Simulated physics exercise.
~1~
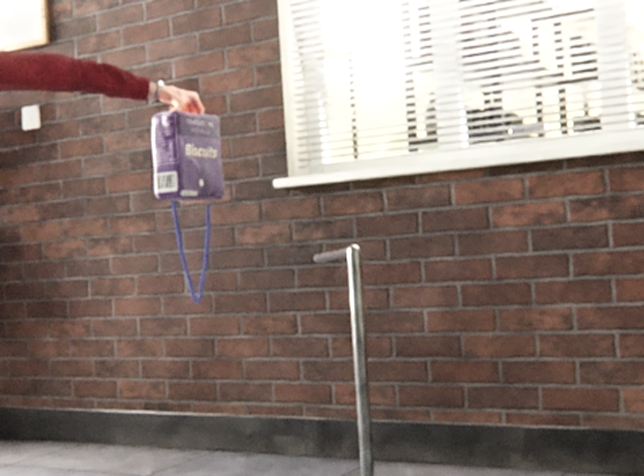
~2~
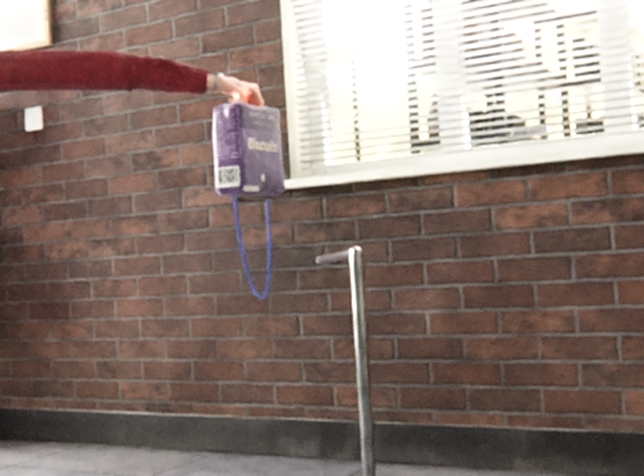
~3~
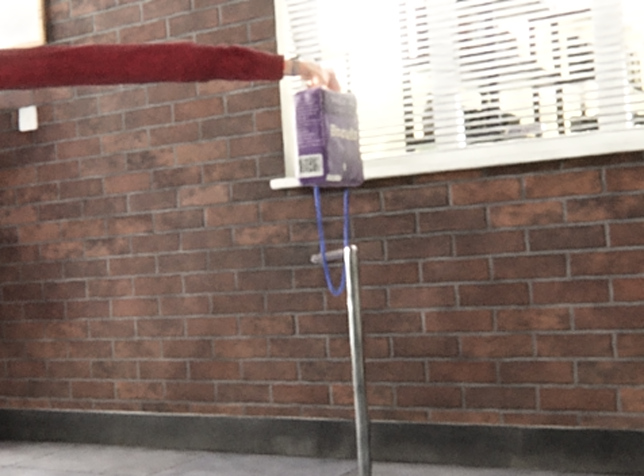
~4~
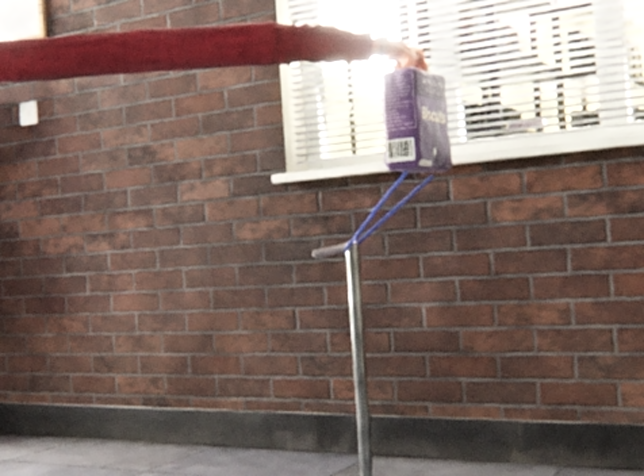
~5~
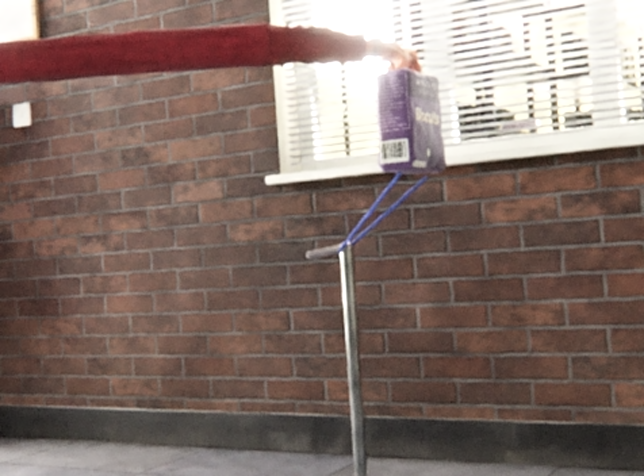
An arm in a red sleeve carried a purple box-shaped bag to the right along a brick wall, its blue cord loop dangling below, until the loop caught on the hook of a metal post and pulled tight, stopping the hand just past it.
